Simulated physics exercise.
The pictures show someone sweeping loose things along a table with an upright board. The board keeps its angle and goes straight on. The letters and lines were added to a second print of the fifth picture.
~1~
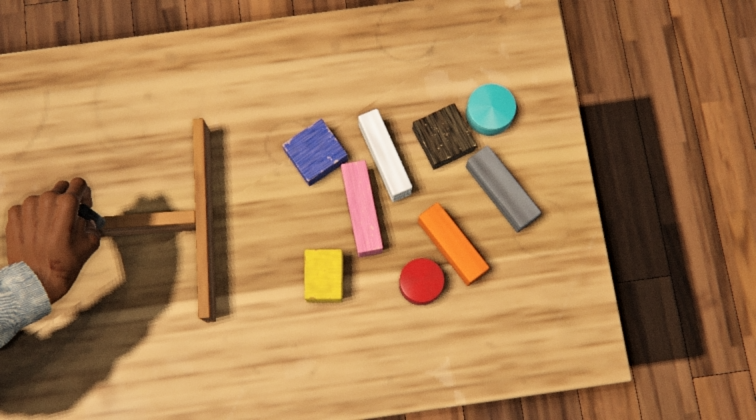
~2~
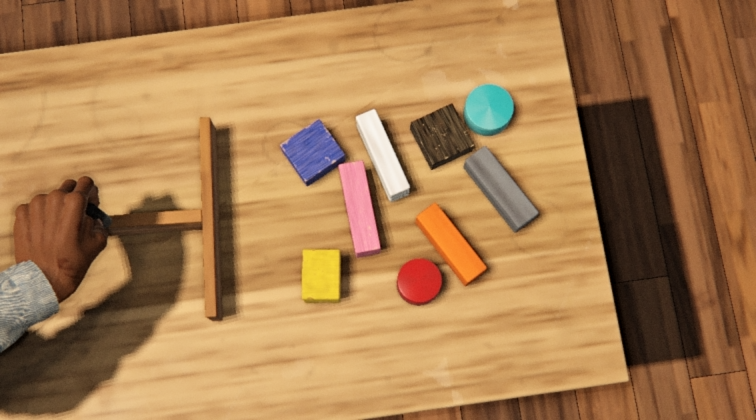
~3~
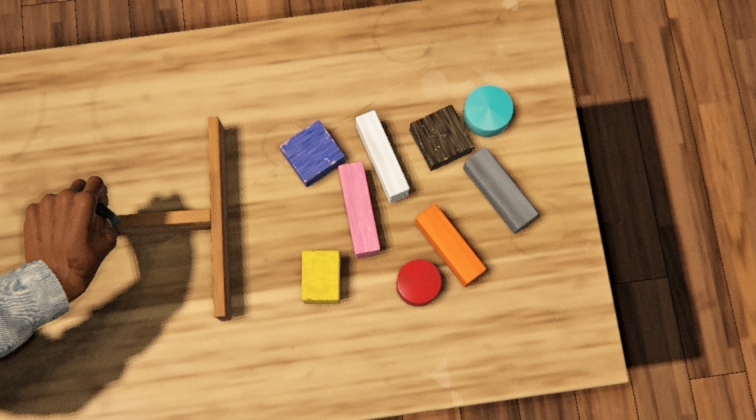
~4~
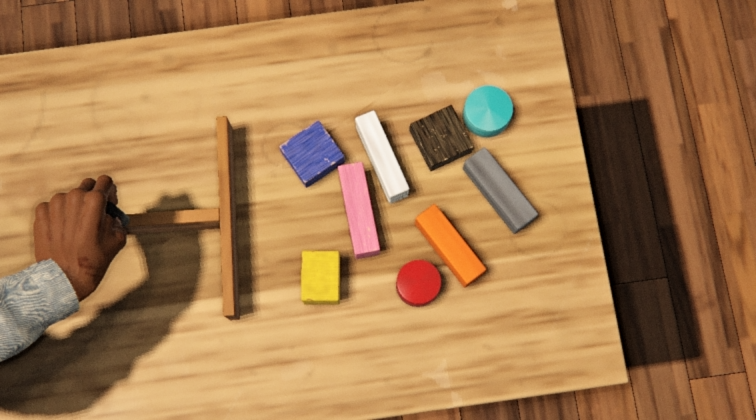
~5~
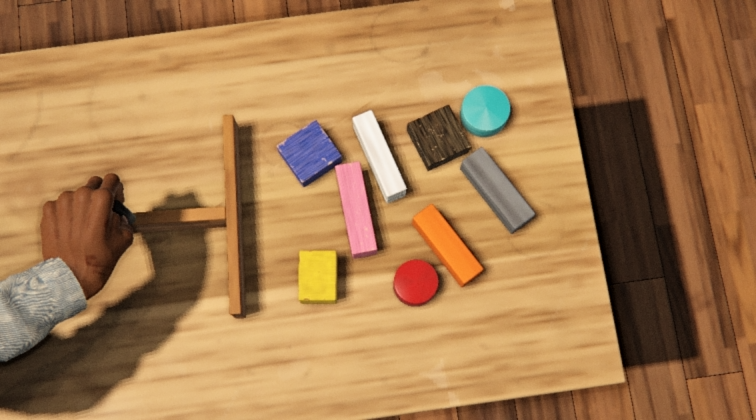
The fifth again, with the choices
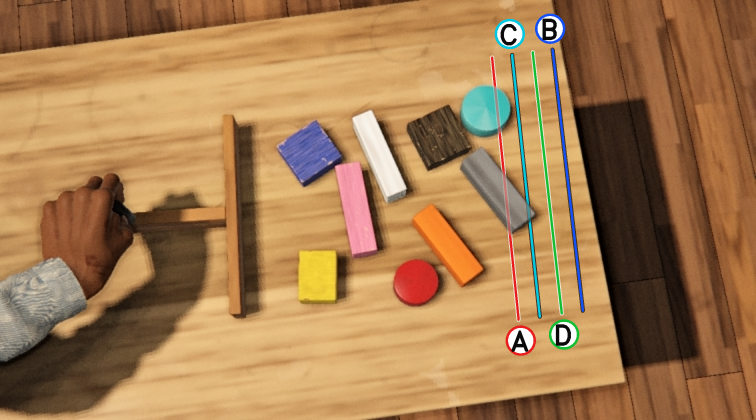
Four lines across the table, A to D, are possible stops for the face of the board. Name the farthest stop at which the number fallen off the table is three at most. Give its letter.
Up to line A.
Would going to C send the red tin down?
No.
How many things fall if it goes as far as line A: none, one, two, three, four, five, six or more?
By then, three.
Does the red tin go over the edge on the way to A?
No.
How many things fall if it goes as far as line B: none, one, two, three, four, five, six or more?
In all, six or more.
On the marked copy, A at (505, 184); B at (567, 176); C at (525, 181); D at (547, 179).
With A. Early on, board (331, 199); yellow block (360, 271); blue block (361, 155).
Further on, board (428, 185); turquoise tin (558, 98); grey stick (536, 204).
At the end, board (505, 175); grey stick over the edge; turquoise tin over the edge; three fallen.
As for the rest, B drops eight; C drops five; D drops six.
